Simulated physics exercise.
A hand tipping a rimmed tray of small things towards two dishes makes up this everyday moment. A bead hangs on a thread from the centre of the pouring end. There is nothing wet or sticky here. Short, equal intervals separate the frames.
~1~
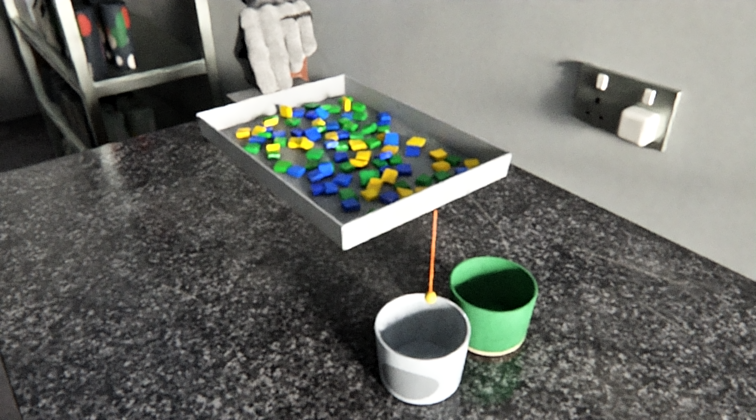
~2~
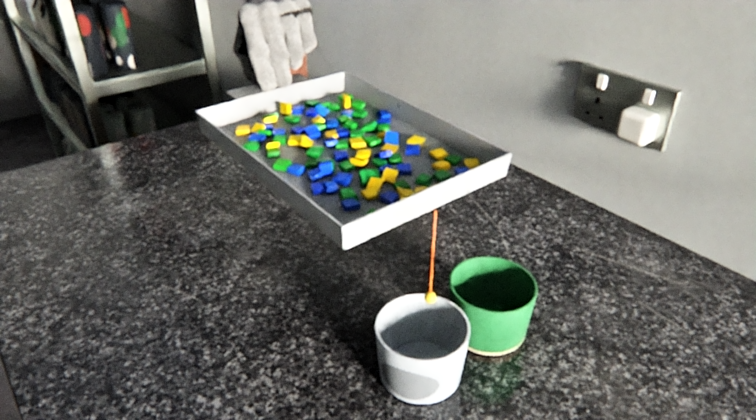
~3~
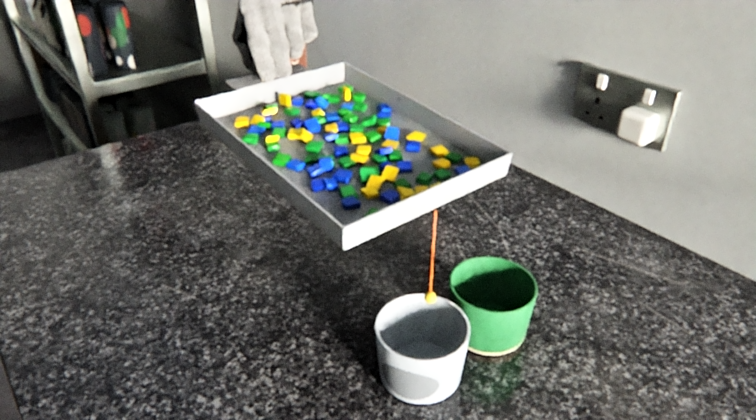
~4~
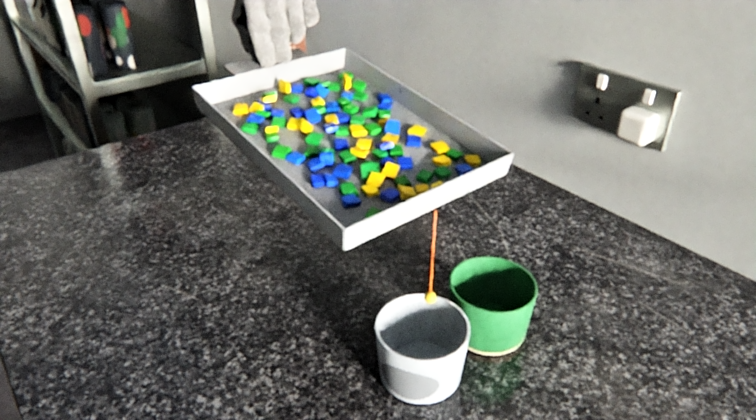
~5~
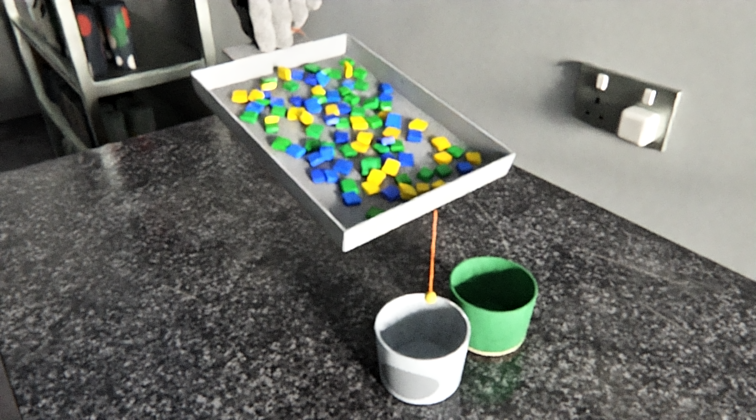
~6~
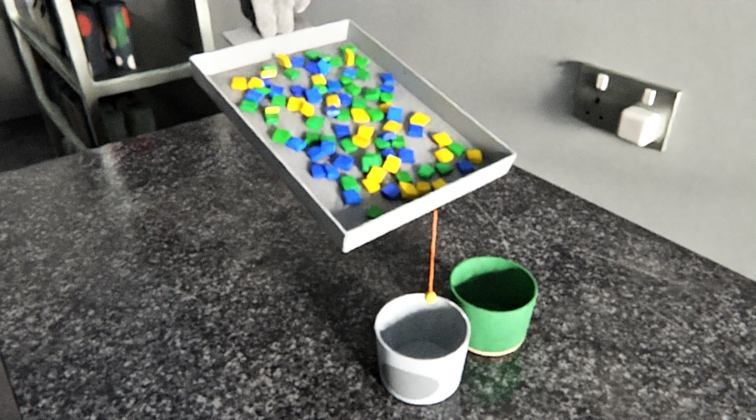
On a dark speckled countertop, a gloved-looking hand raises the far end of a white rimmed tray of blue, green and yellow tiles, steadily steepening its tilt, while a bead hangs on an orange thread above white and green dishes.
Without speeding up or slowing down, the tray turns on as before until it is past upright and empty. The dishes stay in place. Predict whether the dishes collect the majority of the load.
I expect most of the load to be wasted.
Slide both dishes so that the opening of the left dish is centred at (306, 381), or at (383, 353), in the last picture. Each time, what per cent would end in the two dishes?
It works out to 10 percent and then 40 percent.
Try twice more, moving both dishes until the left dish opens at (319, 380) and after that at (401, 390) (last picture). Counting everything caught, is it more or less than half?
For the earlier try a smaller portion is kept, for the later one a larger portion.
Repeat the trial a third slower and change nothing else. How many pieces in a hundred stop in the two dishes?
Something like 10 percent, give or take.
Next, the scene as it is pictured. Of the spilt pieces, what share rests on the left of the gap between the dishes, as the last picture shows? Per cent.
40 %, near enough.
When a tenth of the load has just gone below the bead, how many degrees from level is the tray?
At about 110°.
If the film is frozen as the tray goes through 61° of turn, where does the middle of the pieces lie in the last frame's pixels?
The centre of the load shows up near (410, 149) in the last view.
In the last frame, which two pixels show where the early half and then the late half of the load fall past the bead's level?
First half (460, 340); second half (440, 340).
Just after the last frame, tray tipped steeply; every one on the tray.
A moment on, tray tipped past a quarter turn; almost all on the tray; about a tenth outside both; just a few in the air.
Further on, tray tipped past a quarter turn; about a tenth in the left dish; just a few in the right dish; the larger part outside both.
When it is over, tray tipped past a quarter turn; about a tenth in the left dish; just a few in the right dish; the larger part outside both.
